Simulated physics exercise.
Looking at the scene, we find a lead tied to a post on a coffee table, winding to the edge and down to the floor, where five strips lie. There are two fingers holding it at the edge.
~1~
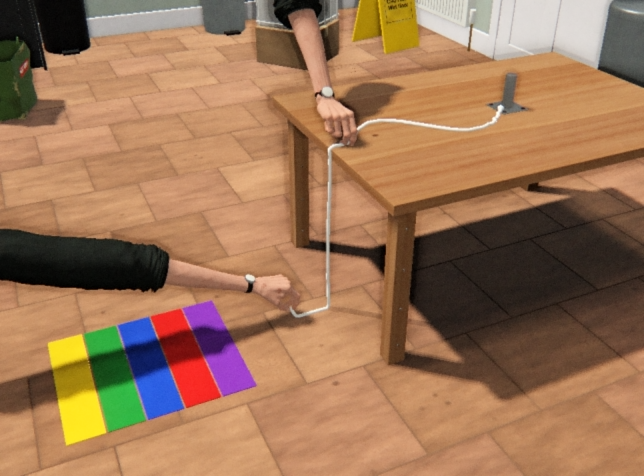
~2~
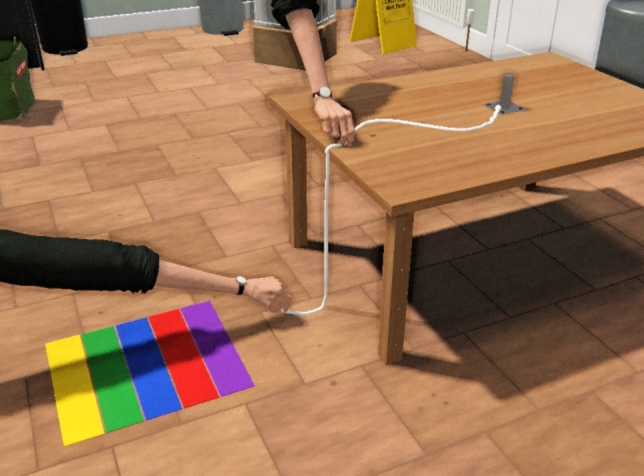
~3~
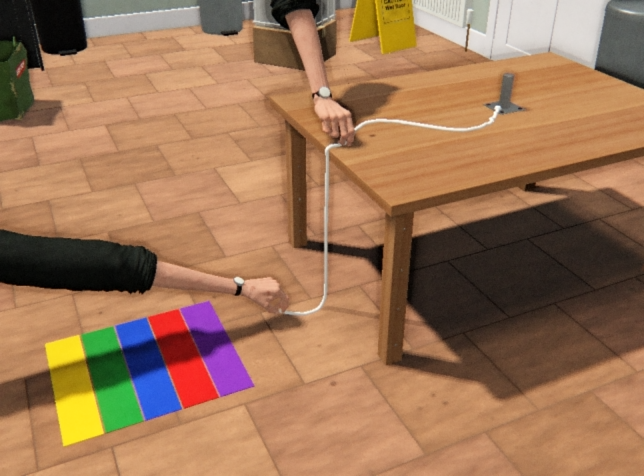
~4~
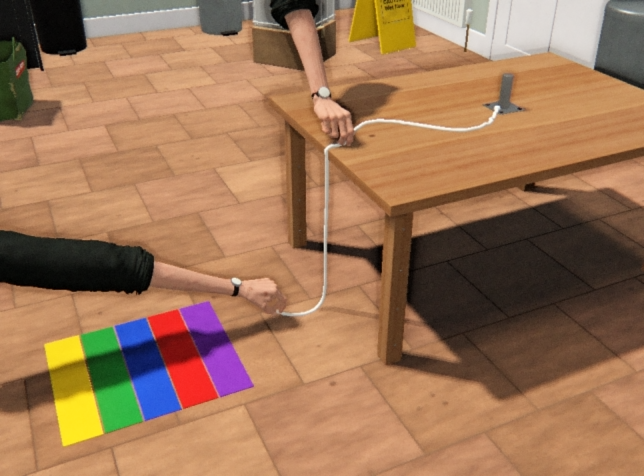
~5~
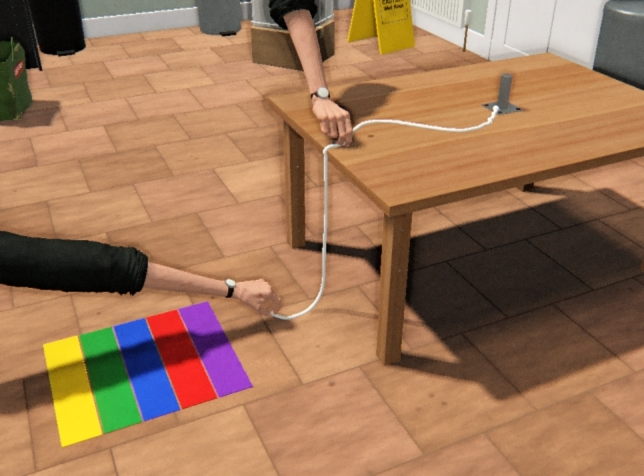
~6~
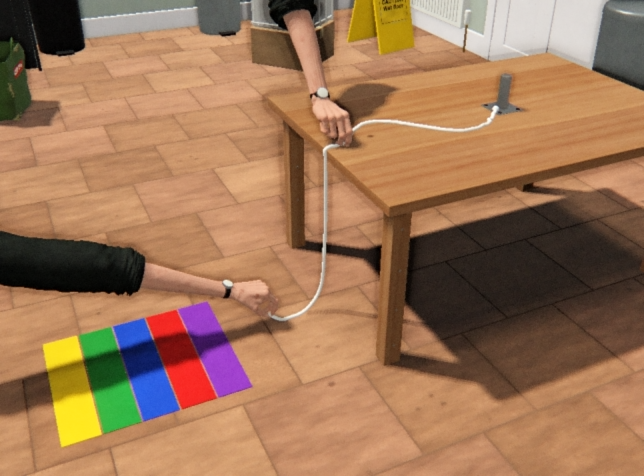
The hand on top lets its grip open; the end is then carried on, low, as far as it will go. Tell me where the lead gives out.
It gives out over the green strip.
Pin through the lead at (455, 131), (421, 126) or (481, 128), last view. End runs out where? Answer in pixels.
First near (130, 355), then near (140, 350), then near (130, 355).
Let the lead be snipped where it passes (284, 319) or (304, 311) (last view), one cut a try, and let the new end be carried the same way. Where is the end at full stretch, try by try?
The pixels are (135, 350) and (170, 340), in that order.
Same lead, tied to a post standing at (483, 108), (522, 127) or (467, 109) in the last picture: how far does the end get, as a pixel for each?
It works out at around (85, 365), (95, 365) and (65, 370) for the three tries.
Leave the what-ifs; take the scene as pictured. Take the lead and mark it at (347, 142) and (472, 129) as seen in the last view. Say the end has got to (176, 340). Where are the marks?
The two spots land somewhere near (318, 172) and (446, 123).
A little later, end near (177, 340); over red.
Next, end near (131, 352); over blue.
When it is tight, end near (105, 360); over green. It halts on the green strip.
